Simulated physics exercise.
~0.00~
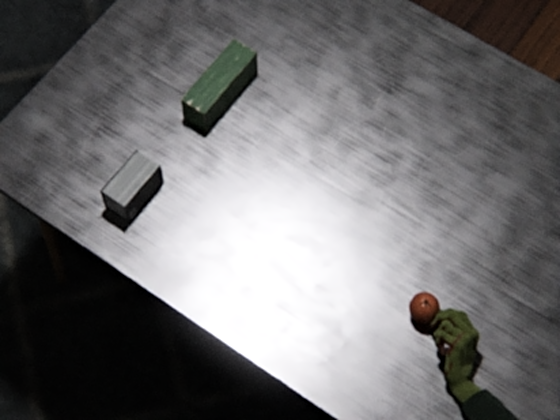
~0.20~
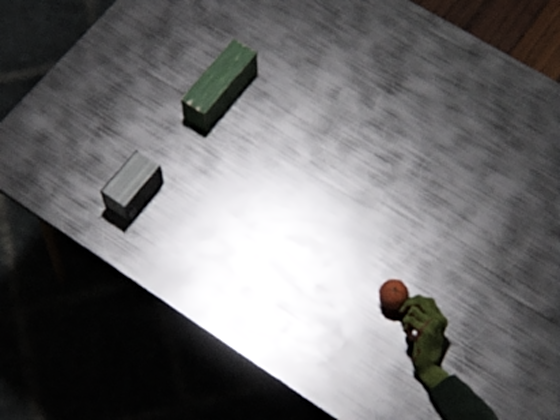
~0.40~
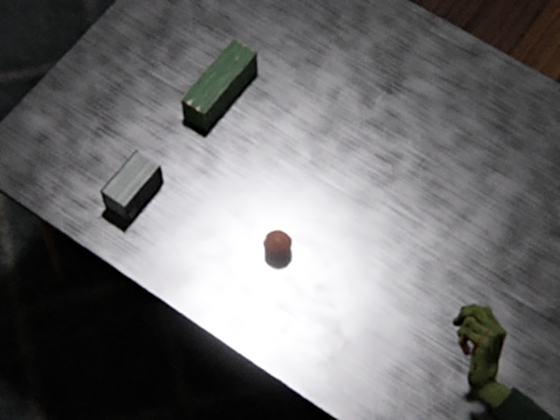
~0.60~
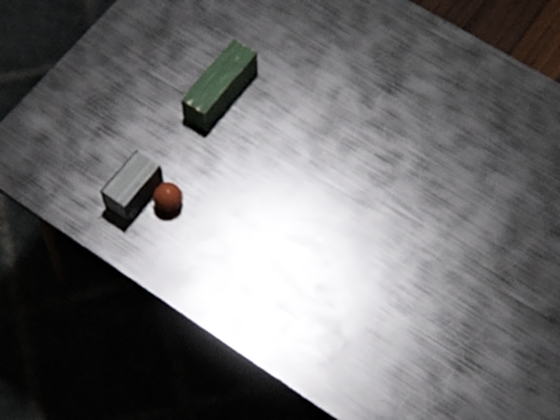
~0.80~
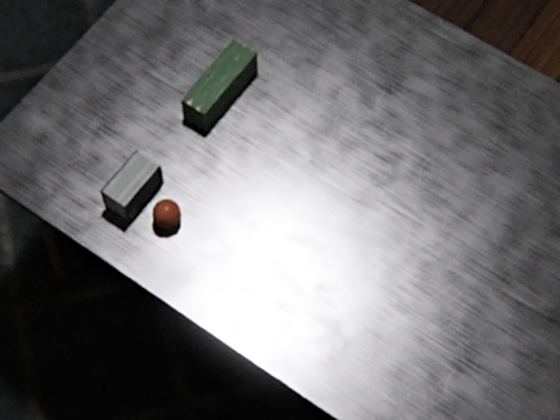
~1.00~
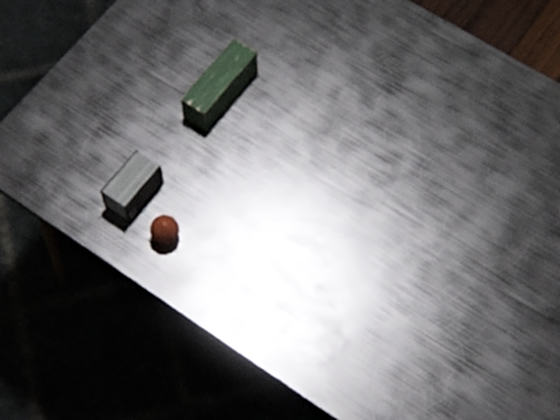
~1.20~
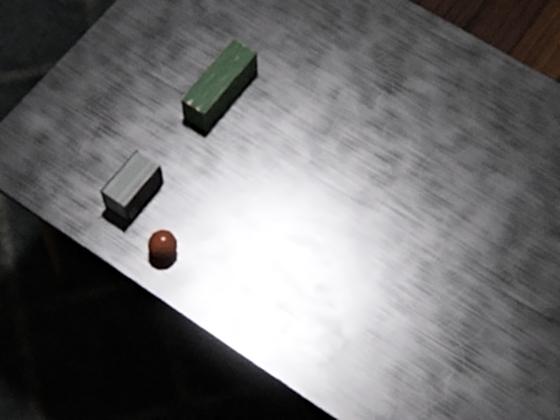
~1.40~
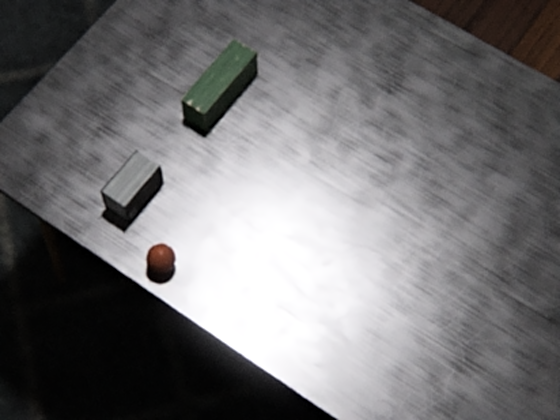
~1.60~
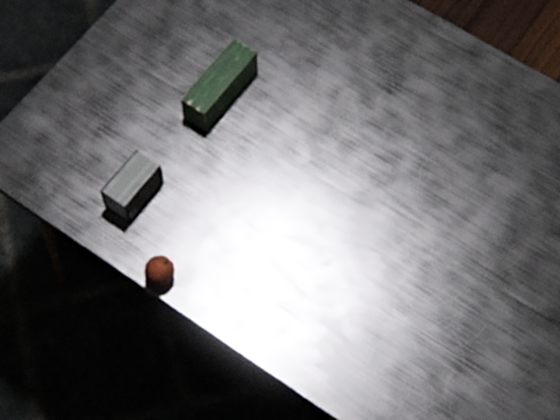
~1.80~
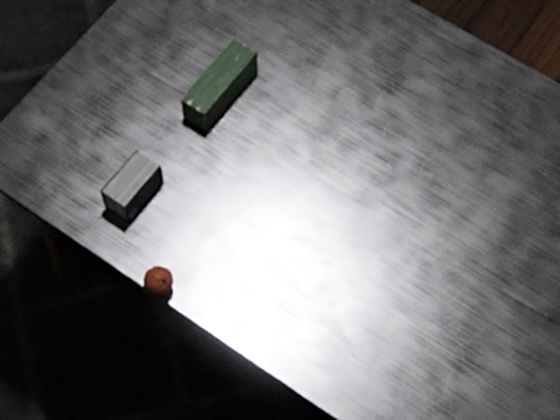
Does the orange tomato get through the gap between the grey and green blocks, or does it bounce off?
It bounces off. The orange tomato hits the grey block and rolls away towards the near edge of the table without passing through the gap.
